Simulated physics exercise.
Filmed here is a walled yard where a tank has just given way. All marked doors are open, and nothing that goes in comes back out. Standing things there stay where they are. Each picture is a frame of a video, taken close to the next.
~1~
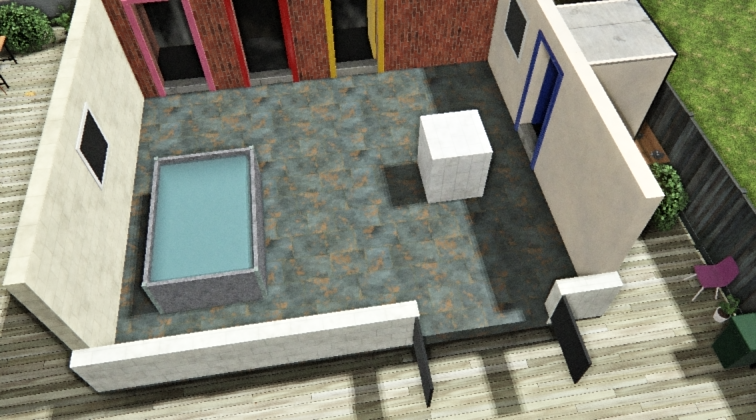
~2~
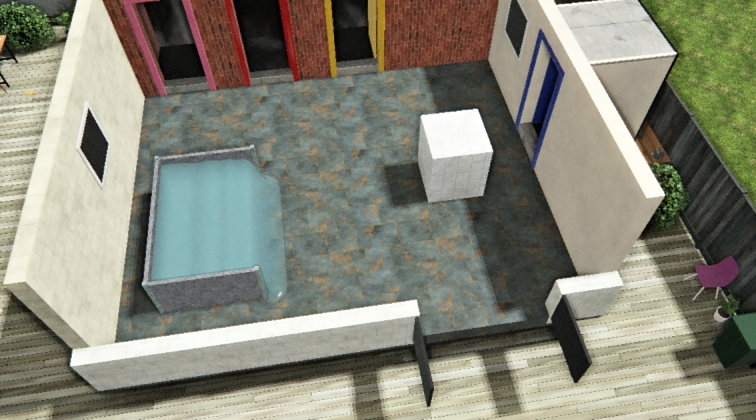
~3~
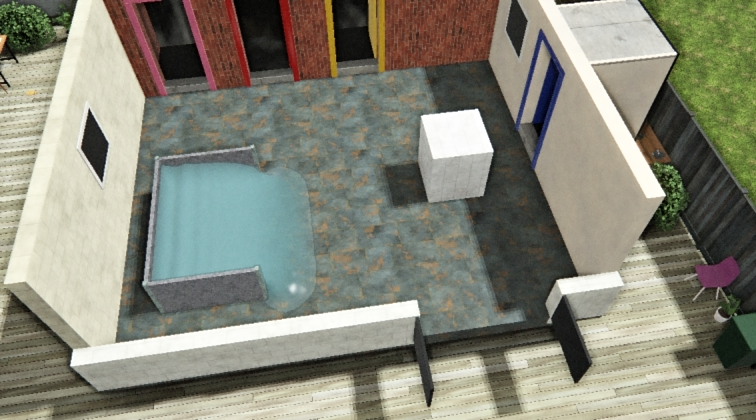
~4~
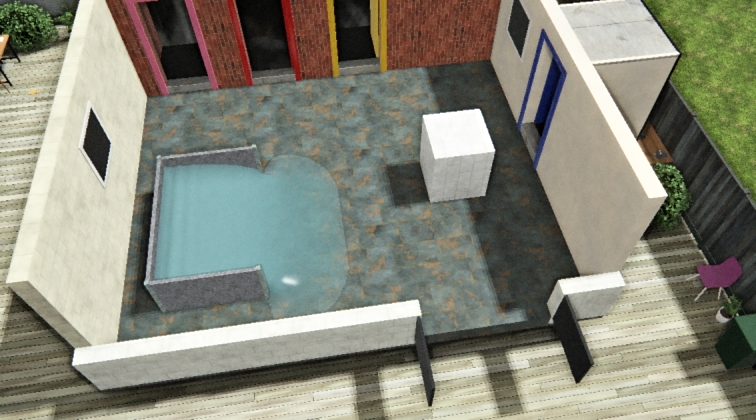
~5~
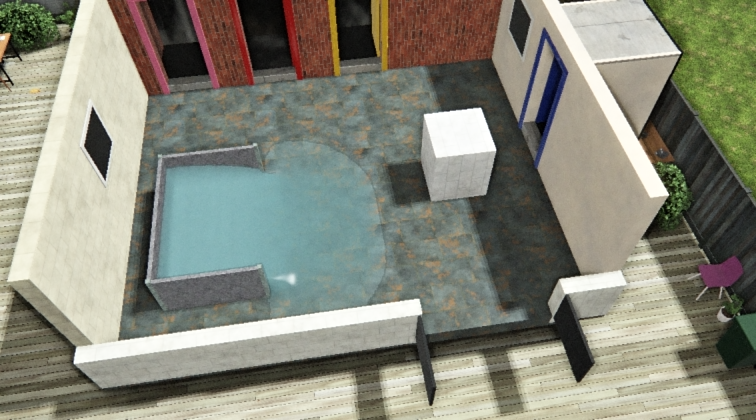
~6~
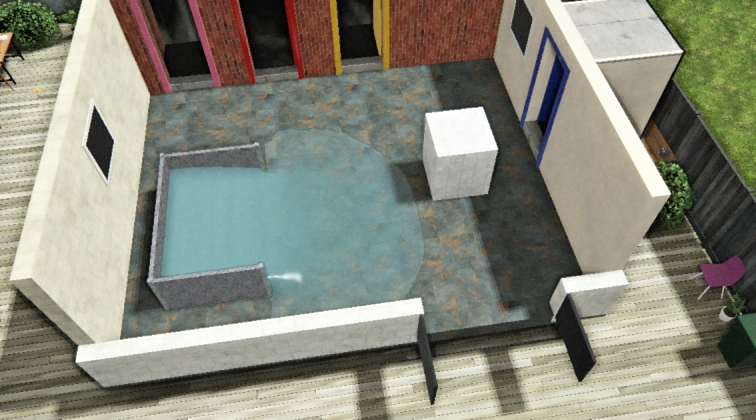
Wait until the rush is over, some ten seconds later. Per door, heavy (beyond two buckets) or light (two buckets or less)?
Pink door - light; red door - light; yellow door - light; blue door - light.
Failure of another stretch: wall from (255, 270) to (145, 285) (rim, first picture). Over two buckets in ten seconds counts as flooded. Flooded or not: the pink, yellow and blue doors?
Log - pink runs over the limit, yellow keeps within bounds, blue keeps within bounds.
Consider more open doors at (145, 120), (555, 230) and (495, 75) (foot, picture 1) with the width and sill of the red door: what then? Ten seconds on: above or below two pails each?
In order: Stays within it, tops the limit, tops the limit.
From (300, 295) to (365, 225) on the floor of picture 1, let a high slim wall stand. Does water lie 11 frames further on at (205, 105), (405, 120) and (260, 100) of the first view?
Taking the points in the order given, they are high and dry, inundated and high and dry.
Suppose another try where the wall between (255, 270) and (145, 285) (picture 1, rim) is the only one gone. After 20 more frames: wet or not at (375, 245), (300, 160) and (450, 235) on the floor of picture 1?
Taking the points in order: Swamped, unwetted and swamped.
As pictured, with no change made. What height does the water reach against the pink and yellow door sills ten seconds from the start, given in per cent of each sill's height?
I'd say around 50 and 30 in a hundred.
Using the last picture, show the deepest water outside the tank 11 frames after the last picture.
I'd go with (584, 296) as the deepest place.
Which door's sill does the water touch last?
Result: The one in pink.
A moment on, water covers 50 % of the floor; the pink door not reached, the red door not reached, the yellow door not reached, the blue door not reached.
Next, water covers 60 % of the floor; the pink door not reached, the red door not reached, the yellow door wet at the sill, nothing in, the blue door wet at the sill, nothing in.
Then, water covers 65 % of the floor; the pink door not reached, the red door not reached, the yellow door wet at the sill, nothing in, the blue door wet at the sill, nothing in.
Later, water covers 70 % of the floor; the pink door not reached, the red door wet at the sill, nothing in, the yellow door wet at the sill, nothing in, the blue door wet at the sill, nothing in.
In the end, water covers 95 % of the floor; the pink door wet at the sill, nothing in, the red door wet at the sill, nothing in, the yellow door wet at the sill, nothing in, the blue door wet at the sill, nothing in.
